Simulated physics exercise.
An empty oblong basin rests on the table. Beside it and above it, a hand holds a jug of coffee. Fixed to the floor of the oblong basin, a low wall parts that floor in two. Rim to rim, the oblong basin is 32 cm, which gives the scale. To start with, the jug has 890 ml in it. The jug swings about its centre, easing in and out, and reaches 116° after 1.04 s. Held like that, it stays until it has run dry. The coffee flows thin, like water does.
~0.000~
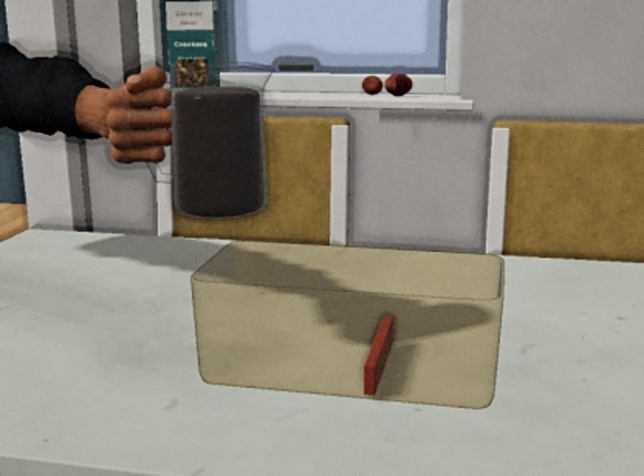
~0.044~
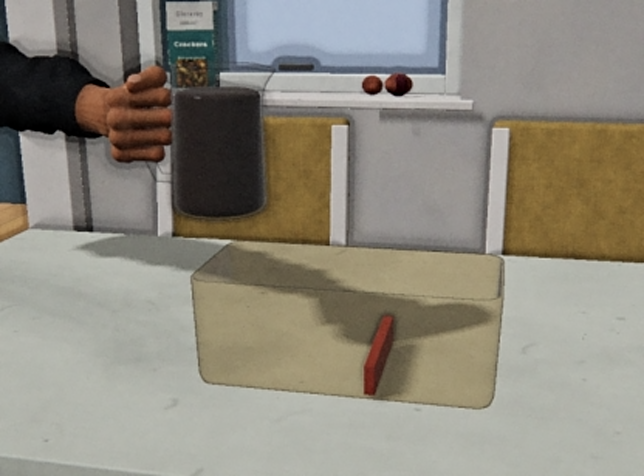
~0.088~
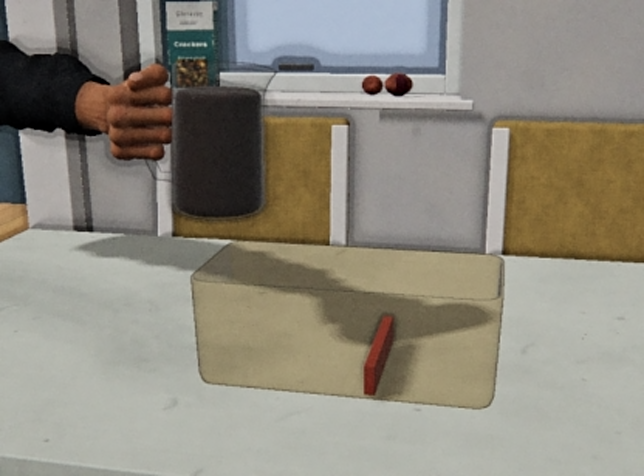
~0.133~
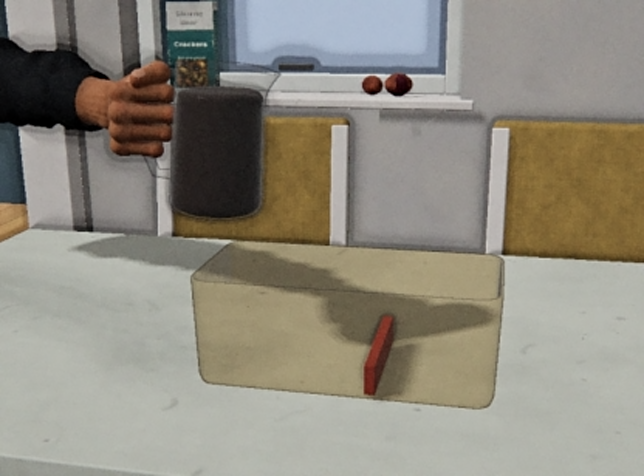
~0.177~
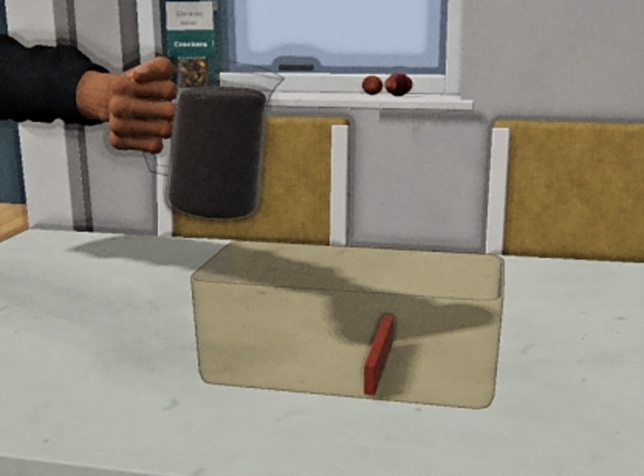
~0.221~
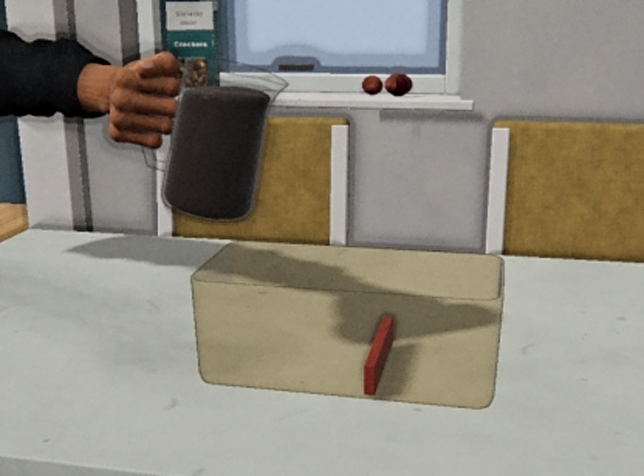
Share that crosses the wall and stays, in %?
18 %.
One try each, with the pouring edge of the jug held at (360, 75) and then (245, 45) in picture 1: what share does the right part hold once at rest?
About 65 %, then about 10 %.
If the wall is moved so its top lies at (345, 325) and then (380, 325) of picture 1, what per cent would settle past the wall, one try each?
Result: 60 per cent, then 5 per cent.
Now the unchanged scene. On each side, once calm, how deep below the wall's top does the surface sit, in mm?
Left side: Around 8 mm. Right side: Around 24 mm.
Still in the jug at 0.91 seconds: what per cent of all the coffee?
I'd say some 34 per cent remains.
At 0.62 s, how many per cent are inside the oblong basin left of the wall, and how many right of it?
Left: Around 2. Right: Around 0.
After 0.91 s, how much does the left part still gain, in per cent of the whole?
It comes to some 36 per cent.
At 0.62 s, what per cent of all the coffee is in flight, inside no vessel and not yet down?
Share: Roughly 10 per cent.
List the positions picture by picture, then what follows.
It leans 0°; its right rim is at (275, 68); the coffee meets the walls at (179, 92) and (260, 93); the oblong basin's rim runs from (211, 260) to (503, 279); the wall's top is at (380, 341), in the first frame.
It leans 1°; its right rim is at (275, 69); the coffee meets the walls at (179, 91) and (260, 93), in the second frame.
It leans 2°; its right rim is at (277, 70); the coffee meets the walls at (181, 90) and (262, 94), in the third frame.
It leans 5°; its right rim is at (280, 73); the coffee meets the walls at (182, 91) and (263, 95), in the fourth frame.
It leans 8°; its right rim is at (284, 78); the coffee meets the walls at (184, 92) and (266, 95), in the fifth frame.
It leans 12°; its right rim is at (289, 83); the coffee meets the walls at (184, 106) and (272, 95), in the sixth frame.
Then, 0.62 s in, the tilt is 75° and 88 per cent is still to pour, 2 is left of the wall and 0 right of it.
Then, 0.91 s in, the tilt is 111° and 35 per cent is still to pour, 39 is left of the wall and 6 right of it.
Then, 1.21 s in, the tilt is 116° and 2 per cent is still to pour, 76 is left of the wall and 9 right of it.
Then, 1.54 s in, the tilt is 116° and 0 per cent is still to pour, 78 is left of the wall and 16 right of it.
Finally, 76 per cent lies left of the wall, 18 right of it and 6 outside.
